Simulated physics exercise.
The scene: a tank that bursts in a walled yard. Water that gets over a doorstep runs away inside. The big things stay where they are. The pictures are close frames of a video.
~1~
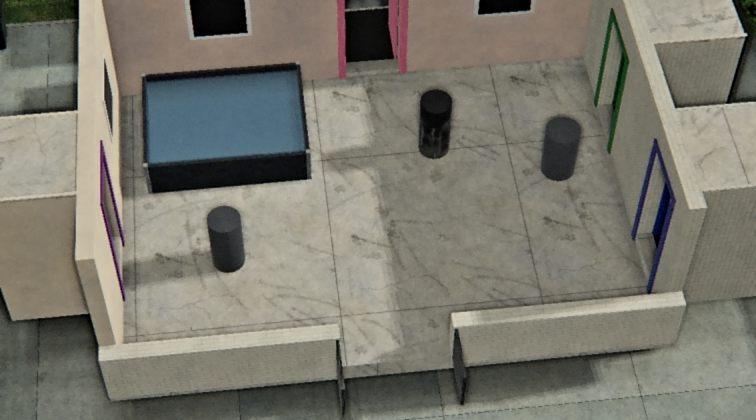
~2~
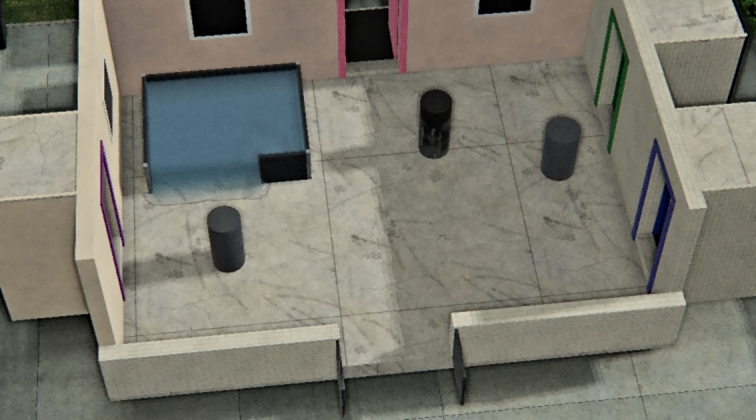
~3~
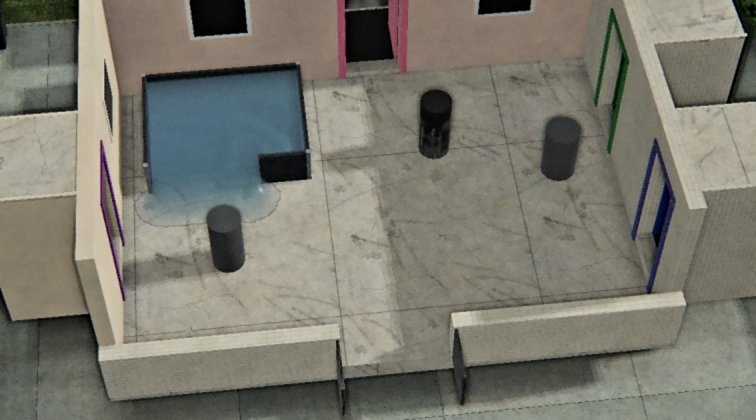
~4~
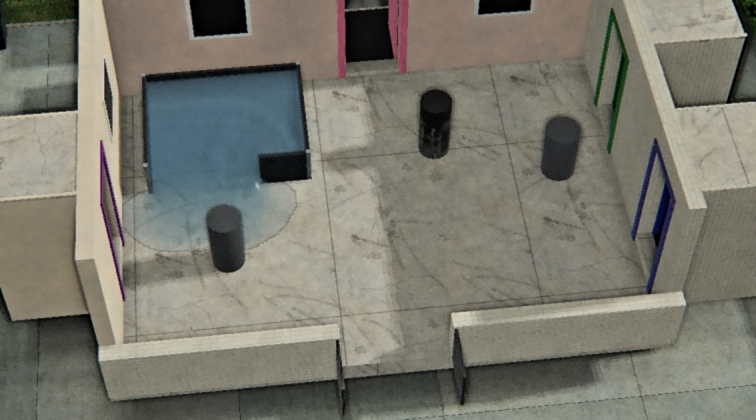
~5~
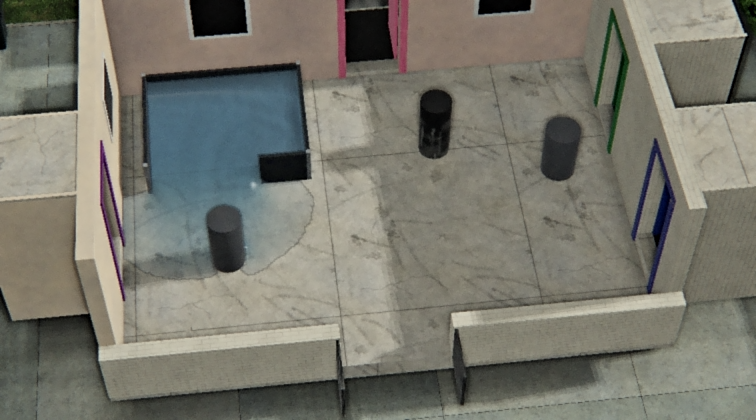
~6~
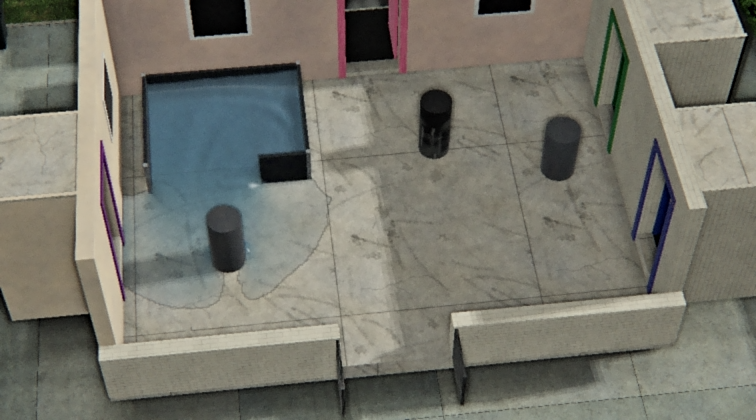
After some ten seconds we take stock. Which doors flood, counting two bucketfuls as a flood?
One by one: The pink door admits no more than that; the green door admits no more than that; the blue door admits no more than that; the purple door admits no more than that.
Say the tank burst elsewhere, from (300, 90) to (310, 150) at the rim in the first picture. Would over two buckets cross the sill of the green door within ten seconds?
Then: The green door takes more.
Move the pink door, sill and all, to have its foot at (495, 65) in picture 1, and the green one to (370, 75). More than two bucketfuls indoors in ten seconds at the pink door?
My reading: The pink one lets less in.
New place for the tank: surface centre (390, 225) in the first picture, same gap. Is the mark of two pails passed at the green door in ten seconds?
Then: Green door is under.
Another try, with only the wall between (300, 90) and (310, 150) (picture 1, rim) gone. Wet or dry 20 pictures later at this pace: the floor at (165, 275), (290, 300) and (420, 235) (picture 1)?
In turn: No water, not flooded, wet.
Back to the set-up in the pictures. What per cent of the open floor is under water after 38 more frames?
Some 75 per cent.
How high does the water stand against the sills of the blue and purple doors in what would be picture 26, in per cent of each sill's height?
In turn 0 and 60 per cent.
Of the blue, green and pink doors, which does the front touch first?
I say the door marked blue.
A moment on, water covers 25 % of the floor; the pink door not reached, the green door not reached, the blue door not reached, the purple door wet at the sill, nothing in.
Next, water covers 30 % of the floor; the pink door not reached, the green door not reached, the blue door not reached, the purple door wet at the sill, nothing in.
Then, water covers 45 % of the floor; the pink door not reached, the green door not reached, the blue door not reached, the purple door under two buckets in.
Later, water covers 75 % of the floor; the pink door not reached, the green door not reached, the blue door wet at the sill, nothing in, the purple door under two buckets in.
In the end, water covers 95 % of the floor; the pink door wet at the sill, nothing in, the green door wet at the sill, nothing in, the blue door wet at the sill, nothing in, the purple door under two buckets in.
